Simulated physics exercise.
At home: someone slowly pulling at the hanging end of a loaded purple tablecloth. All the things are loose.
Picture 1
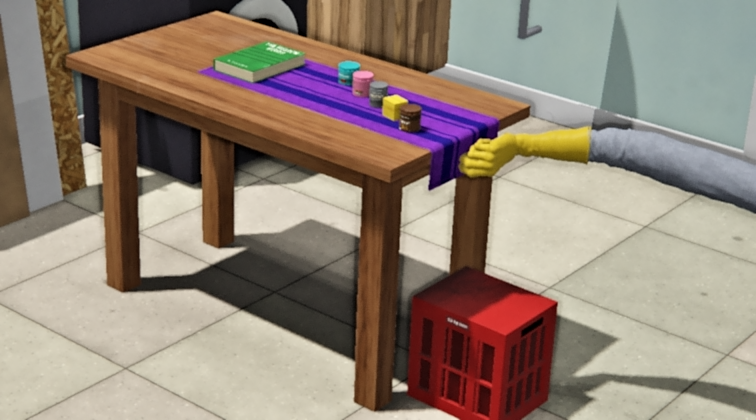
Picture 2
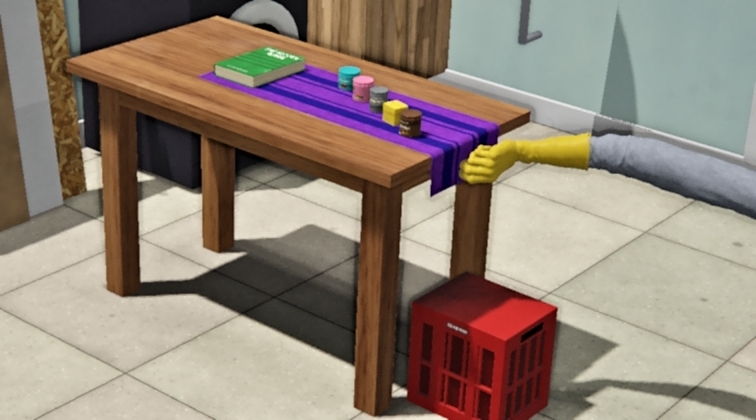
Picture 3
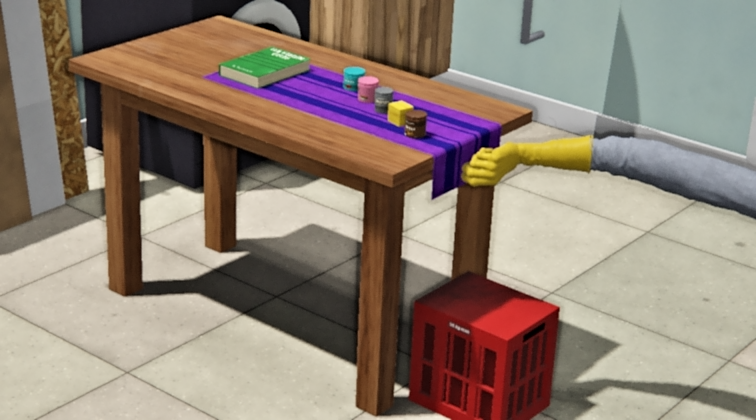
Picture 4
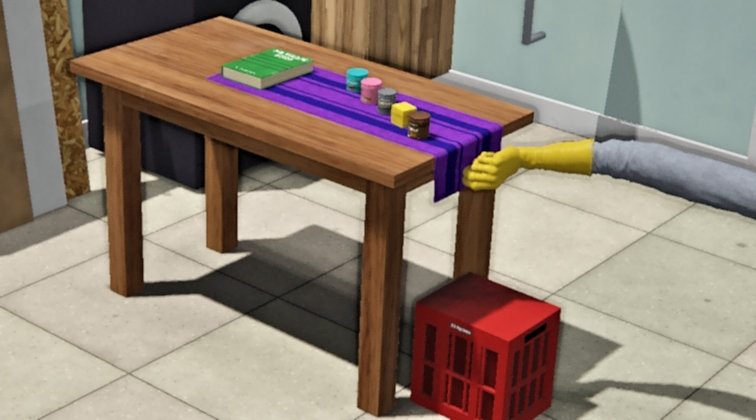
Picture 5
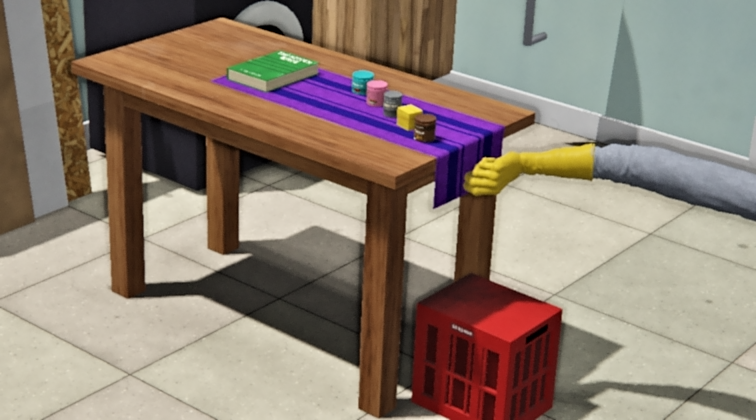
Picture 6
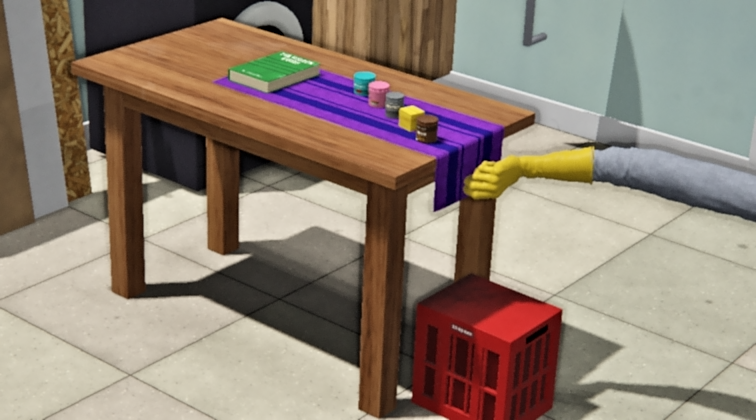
A yellow-gloved hand slowly pulls the hanging end of a purple cloth at a wooden table's right edge, and the cloth, green book and row of five small colourful items shift slightly rightward together, above a red crate.
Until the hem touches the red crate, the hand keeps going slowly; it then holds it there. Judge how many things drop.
My prediction: Three will come off.
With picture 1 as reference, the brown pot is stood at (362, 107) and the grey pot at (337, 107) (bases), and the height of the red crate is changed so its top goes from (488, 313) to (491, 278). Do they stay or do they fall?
The brown pot holds on, the grey pot remains up.
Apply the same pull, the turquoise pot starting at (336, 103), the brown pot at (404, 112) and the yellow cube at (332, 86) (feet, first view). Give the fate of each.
The turquoise pot would stay in place, the brown pot would end up off, the yellow cube would stay in place.
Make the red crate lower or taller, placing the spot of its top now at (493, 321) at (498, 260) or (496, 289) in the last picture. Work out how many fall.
Totals 1, 2.
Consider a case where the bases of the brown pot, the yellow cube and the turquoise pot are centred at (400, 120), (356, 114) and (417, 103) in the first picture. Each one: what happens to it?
Brown pot dropped, yellow cube dropped, turquoise pot dropped.
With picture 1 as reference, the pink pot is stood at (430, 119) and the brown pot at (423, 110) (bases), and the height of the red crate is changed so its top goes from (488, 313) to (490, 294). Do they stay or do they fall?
Pink pot: Lost; brown pot: Lost.
Soon after, hem near (465, 262); brown pot and yellow cube gone.
After that, hem on the crate; brown pot, yellow cube and grey pot gone.
In the end, hem on the crate; brown pot, yellow cube and grey pot gone. The answer is three.
